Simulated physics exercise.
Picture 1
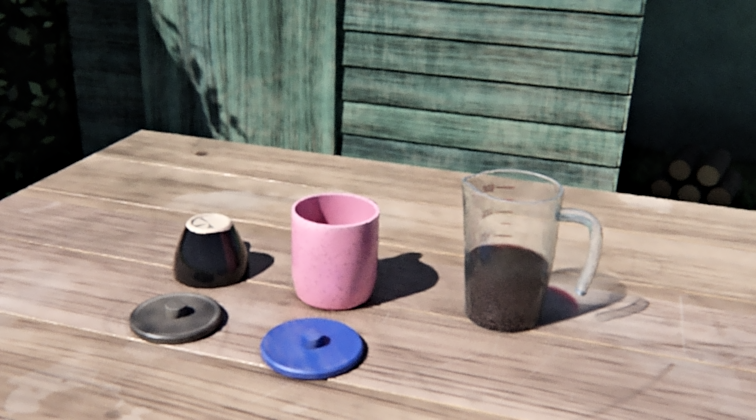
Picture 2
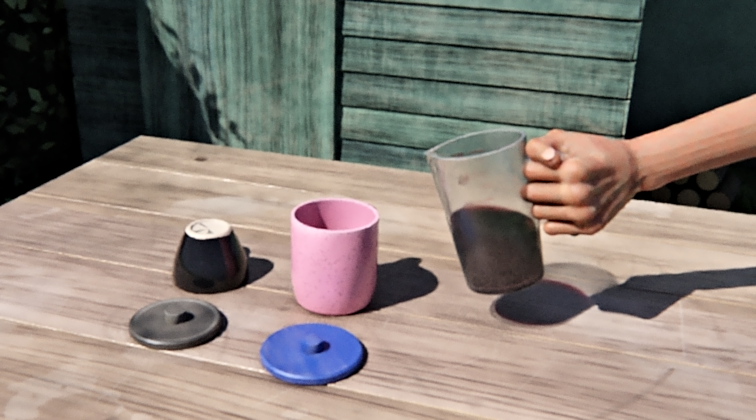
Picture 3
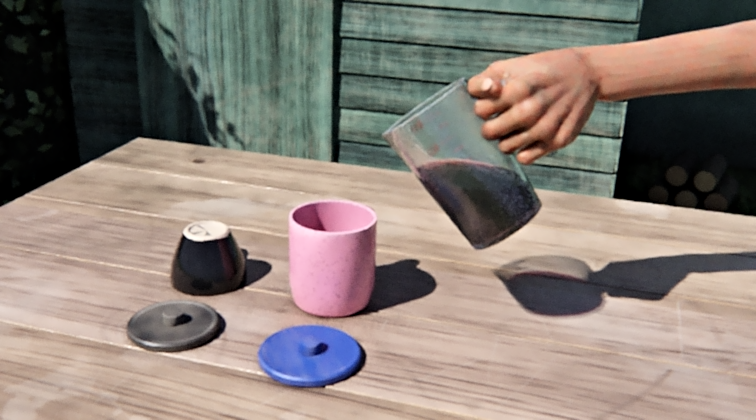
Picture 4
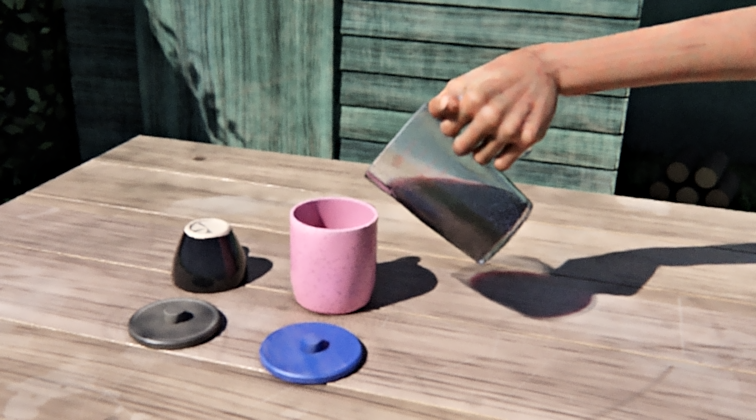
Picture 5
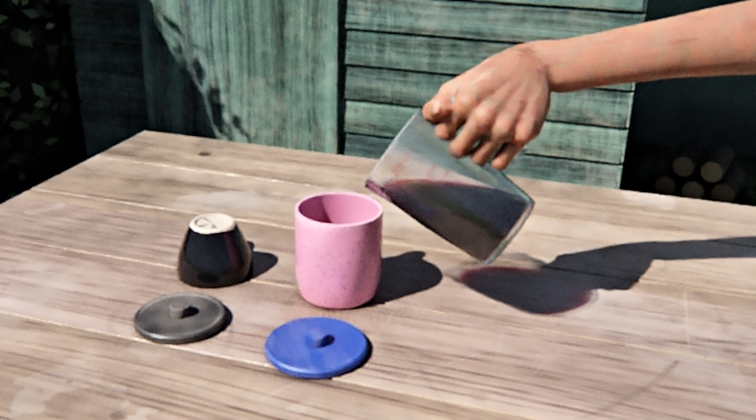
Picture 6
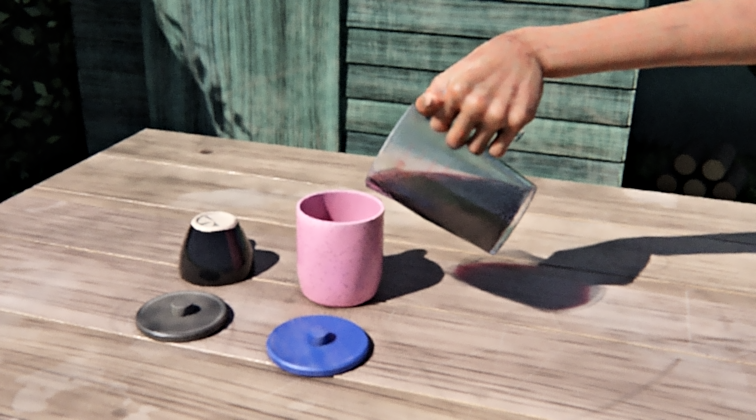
In this clip, a hand lifts a clear jug of dark liquid from a wooden table, moves it left and tilts it near an open pink mug, while an upside-down black cup and two lids stay still.
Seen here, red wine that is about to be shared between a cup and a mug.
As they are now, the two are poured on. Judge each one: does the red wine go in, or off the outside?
Most likely the cup misses out on it; most likely the mug receives it.
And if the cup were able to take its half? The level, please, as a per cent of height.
Around 75 percent.
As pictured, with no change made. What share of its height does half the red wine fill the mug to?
Close to 30 in a hundred, I think.
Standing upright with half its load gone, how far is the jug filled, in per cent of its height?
20 %.
Soon after, the red wine goes into the mug.
Later, it runs off the upturned base of the cup.
In the end, the mug has its share inside; the cup is empty, in a puddle.
